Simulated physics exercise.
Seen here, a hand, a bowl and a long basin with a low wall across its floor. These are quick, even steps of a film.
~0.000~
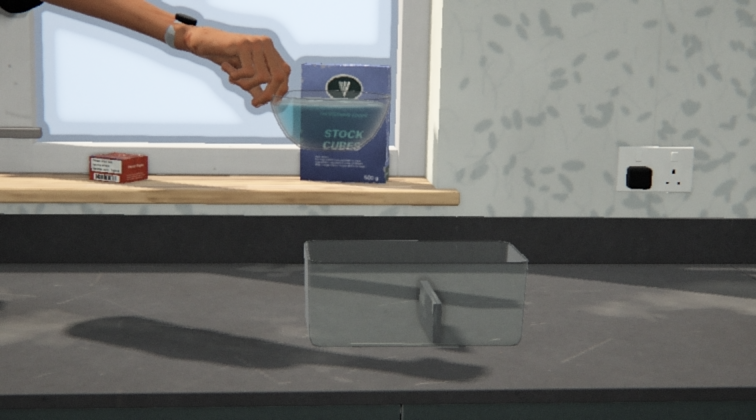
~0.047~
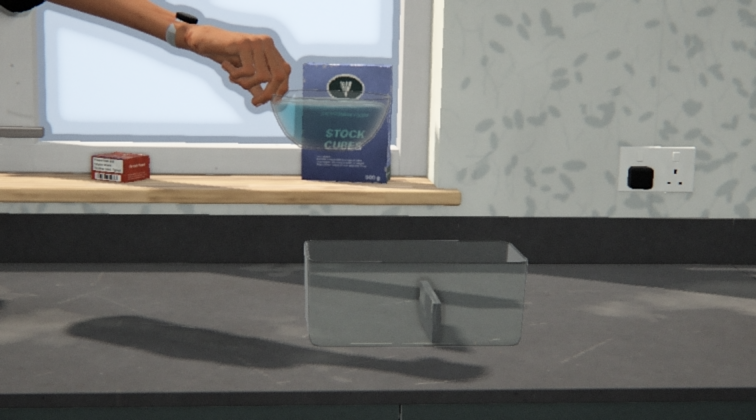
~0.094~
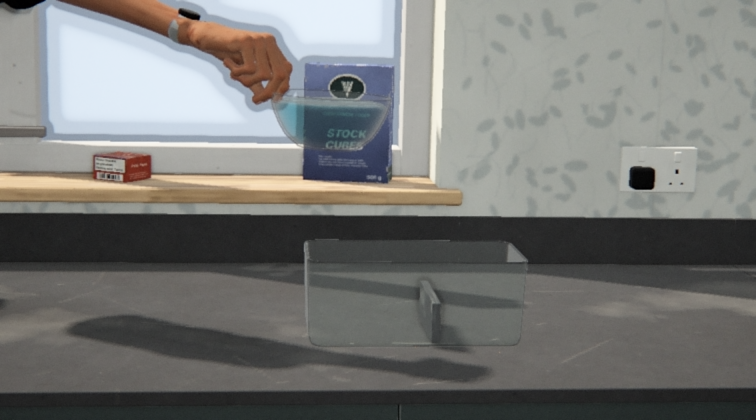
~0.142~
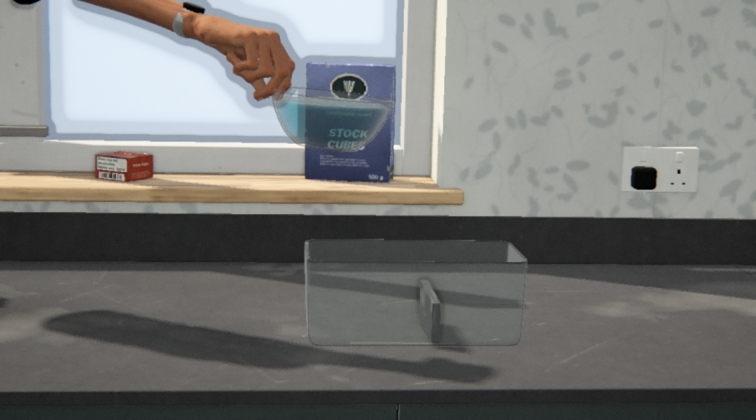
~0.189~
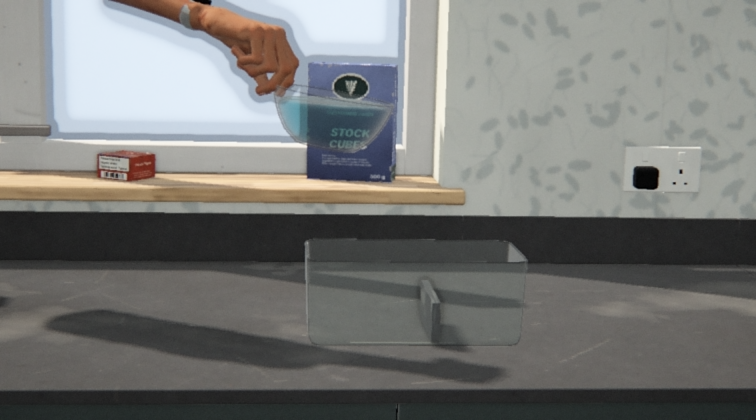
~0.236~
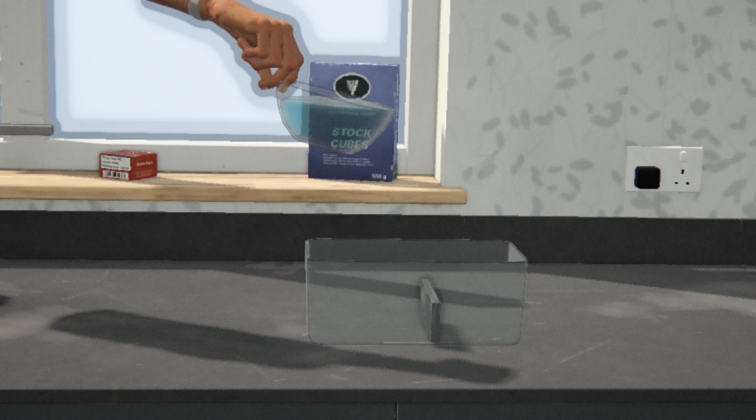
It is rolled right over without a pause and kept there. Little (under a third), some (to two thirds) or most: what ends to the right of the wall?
In the end from a third to two thirds is right of the wall.
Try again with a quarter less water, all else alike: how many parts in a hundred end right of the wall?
Roughly 45 in a hundred.
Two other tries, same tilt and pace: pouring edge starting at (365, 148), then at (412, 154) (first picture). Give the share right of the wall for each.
Roughly 5 per cent, and 70 per cent.
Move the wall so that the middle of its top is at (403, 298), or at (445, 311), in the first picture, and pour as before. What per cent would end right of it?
The first gives 85 %, the second 40 %.
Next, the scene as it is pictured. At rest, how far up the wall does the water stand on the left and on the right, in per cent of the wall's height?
Some 20 per cent left and 50 right.
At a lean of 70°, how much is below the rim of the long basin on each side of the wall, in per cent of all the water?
The left part 5 per cent, the right part 15.
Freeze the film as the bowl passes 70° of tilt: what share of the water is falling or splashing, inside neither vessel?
It comes to 45 per cent or so.
A moment on, the bowl is tipped part way and 35 per cent is still to pour, 3 is left of the wall and 15 right of it.
Next, the bowl is tipped on its side and 1 per cent is still to pour, 32 is left of the wall and 59 right of it.
Then the bowl is tipped right over and 0 per cent is still to pour, 40 is left of the wall and 59 right of it.
Later the bowl is tipped right over and 0 per cent is still to pour, 40 is left of the wall and 59 right of it.
Finally, 40 per cent lies left of the wall, 59 right of it and 1 outside.
